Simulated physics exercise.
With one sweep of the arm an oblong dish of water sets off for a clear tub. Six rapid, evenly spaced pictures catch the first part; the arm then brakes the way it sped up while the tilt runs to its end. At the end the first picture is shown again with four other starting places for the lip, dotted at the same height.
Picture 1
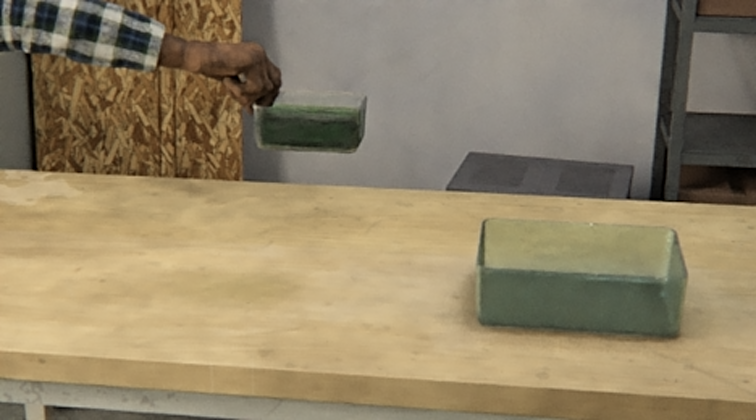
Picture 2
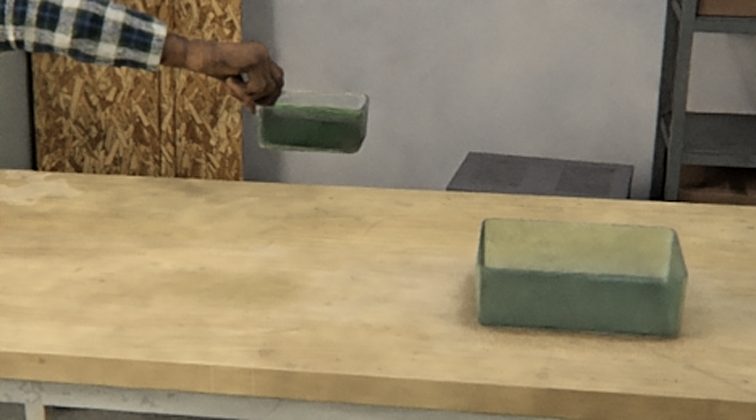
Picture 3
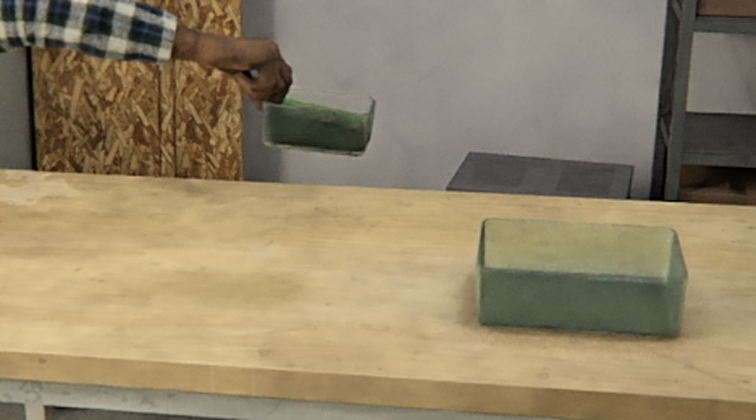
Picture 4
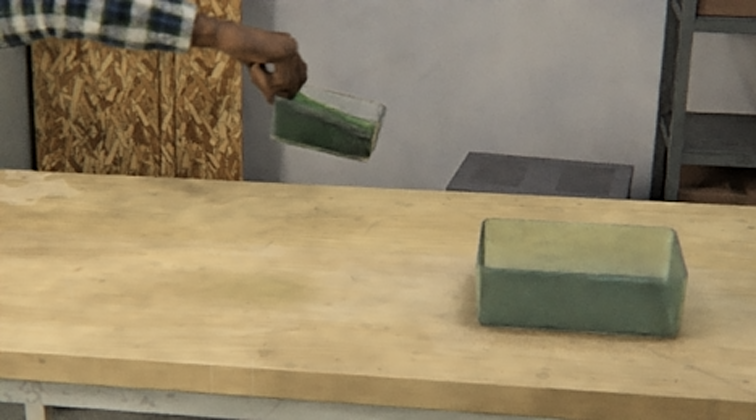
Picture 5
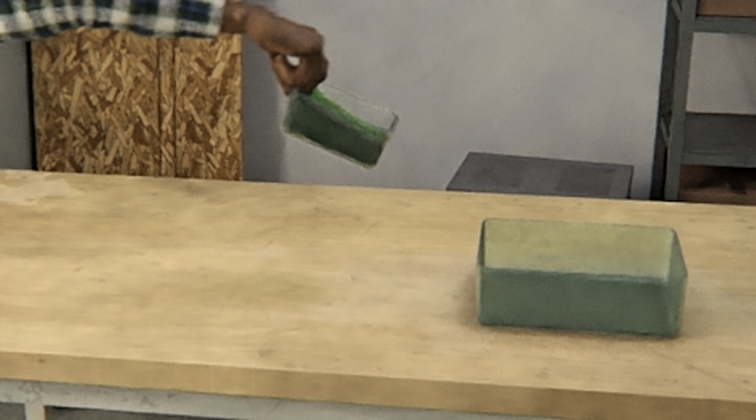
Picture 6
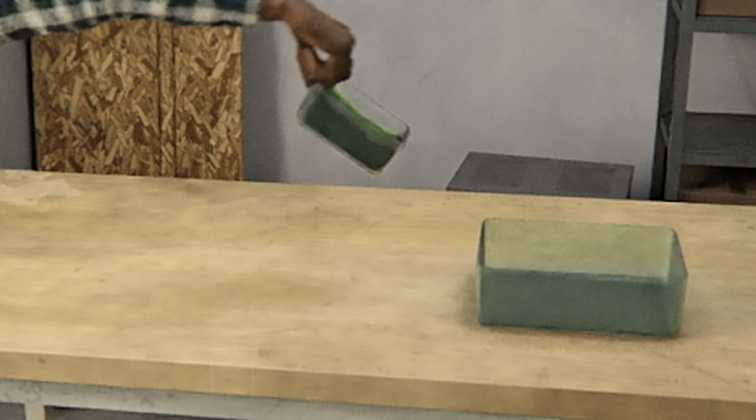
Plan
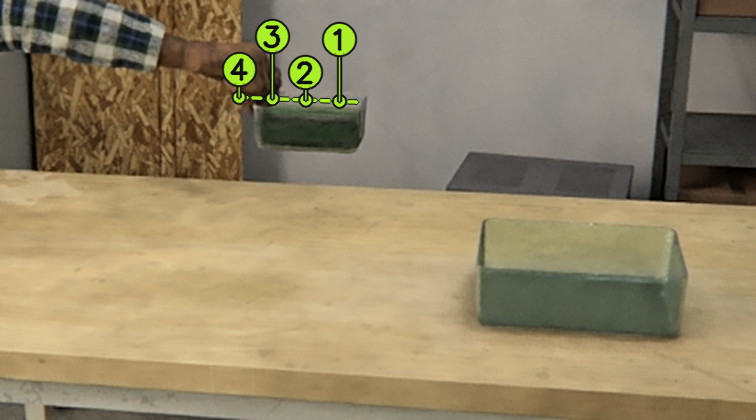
A small oblong dish of green-looking water, held by a hand in a plaid sleeve, moved slightly right above a wooden table and tilted steadily down toward the right, while a larger clear tub sat still.
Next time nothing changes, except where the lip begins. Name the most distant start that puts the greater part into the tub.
The limit is 1.
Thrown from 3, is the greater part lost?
Yes, that goes wrong.
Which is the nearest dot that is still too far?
2.
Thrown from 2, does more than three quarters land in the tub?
No, less.
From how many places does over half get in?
One.
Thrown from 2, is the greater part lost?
Yes, it does.
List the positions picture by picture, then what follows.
Upright, lip at (362, 102); tub from (476, 322) to (679, 335); nothing has left yet.
Upright, lip at (364, 102); nothing has left yet.
Tipped about 4°, lip at (371, 106); nothing has left yet.
Tipped about 12°, lip at (382, 113); nothing has left yet.
Tipped about 22°, lip at (395, 123); nothing has left yet.
Tipped about 34°, lip at (407, 135); nothing has left yet.
On the marked copy, 1 at (339, 101); 2 at (305, 100); 3 at (272, 98); 4 at (239, 97).
For dot 1, about 73 % lands in the tub, 22 % falls short and 5 % goes beside or beyond.
For dot 2, about 23 % lands in the tub, 72 % falls short and 5 % goes beside or beyond.
For dot 3, about 0 % lands in the tub, 97 % falls short and 3 % goes beside or beyond.
For dot 4, about 0 % lands in the tub, 100 % falls short.
